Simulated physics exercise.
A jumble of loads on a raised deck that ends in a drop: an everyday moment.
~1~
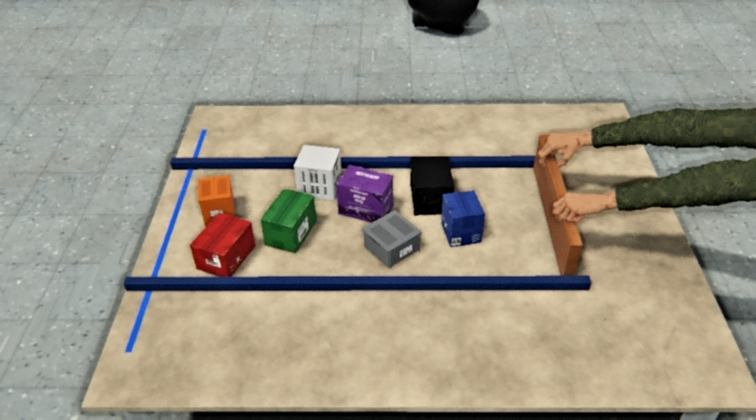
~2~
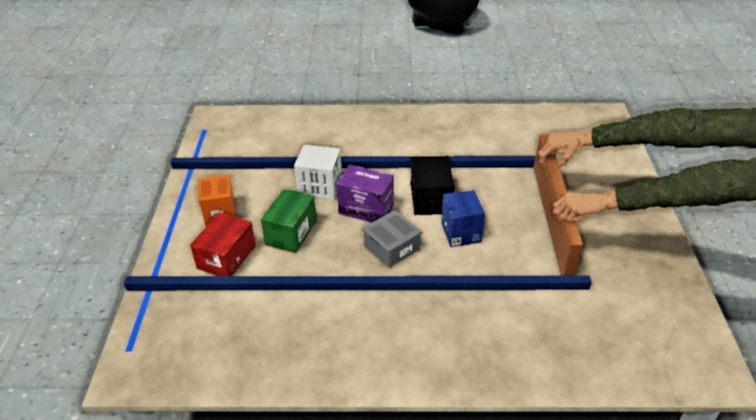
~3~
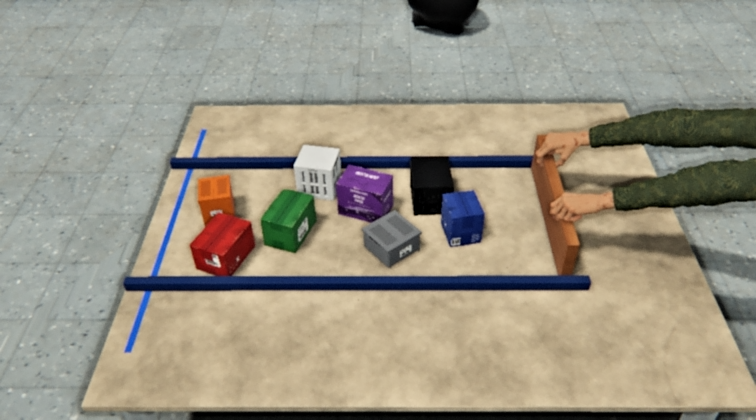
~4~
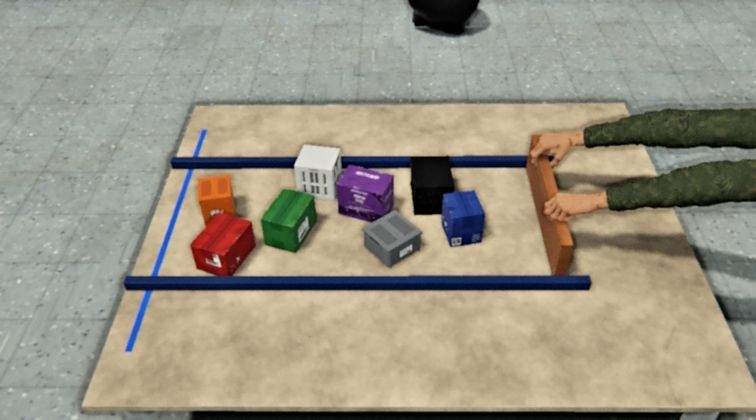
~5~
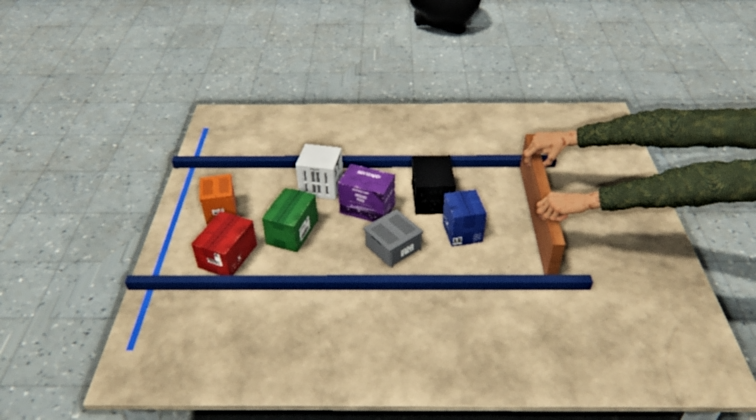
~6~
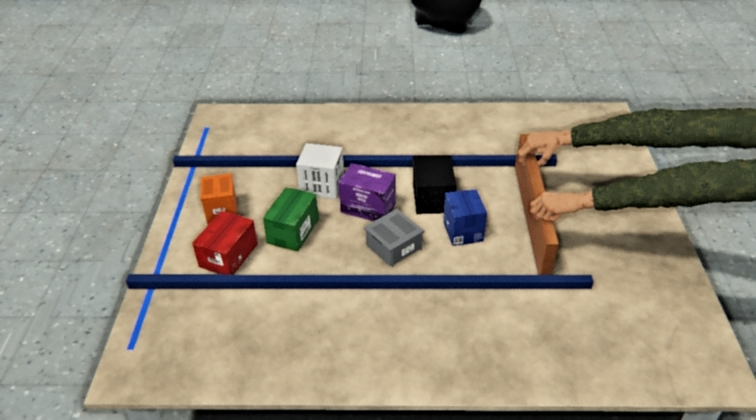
Two hands in camouflage sleeves held a wooden plank upright between two blue rails, then slid it slightly left across the table, while the colourful boxes between the rails stayed where they were.
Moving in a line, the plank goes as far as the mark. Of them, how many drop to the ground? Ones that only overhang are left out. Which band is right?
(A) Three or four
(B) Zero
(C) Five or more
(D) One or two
Option C: Five or more.
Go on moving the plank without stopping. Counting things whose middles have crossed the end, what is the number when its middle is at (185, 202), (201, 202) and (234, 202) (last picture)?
Going through the three positions, you'd get 5, 5 and 2.
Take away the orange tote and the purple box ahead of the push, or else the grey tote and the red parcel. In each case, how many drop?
The number is 3 for the first case and 4 for the second.
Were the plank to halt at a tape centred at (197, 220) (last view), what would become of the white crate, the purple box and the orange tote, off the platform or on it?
Here's how it goes: The white crate ends up down, the purple box ends up down, and the orange tote ends up down.
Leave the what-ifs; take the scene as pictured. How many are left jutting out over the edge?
The number would be 3.
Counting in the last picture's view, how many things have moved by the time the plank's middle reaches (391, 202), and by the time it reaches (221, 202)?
Counts: 6 / 8.
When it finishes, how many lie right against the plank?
The count in contact is 3.
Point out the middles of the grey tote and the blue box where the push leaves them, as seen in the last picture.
The grey tote ends at (136, 256) and the blue box at (152, 216).
Soon after, none off yet; orange tote at rest near (219, 199); red parcel at rest near (226, 244); green parcel at rest near (292, 219).
Then, none off yet; orange tote moved about its own width near (191, 198); red parcel moved about its own width near (185, 247); green parcel moved about its own width near (232, 226).
At rest, the number that fall off is five or more; fallen, purple box, white crate, green parcel, red parcel and orange tote.
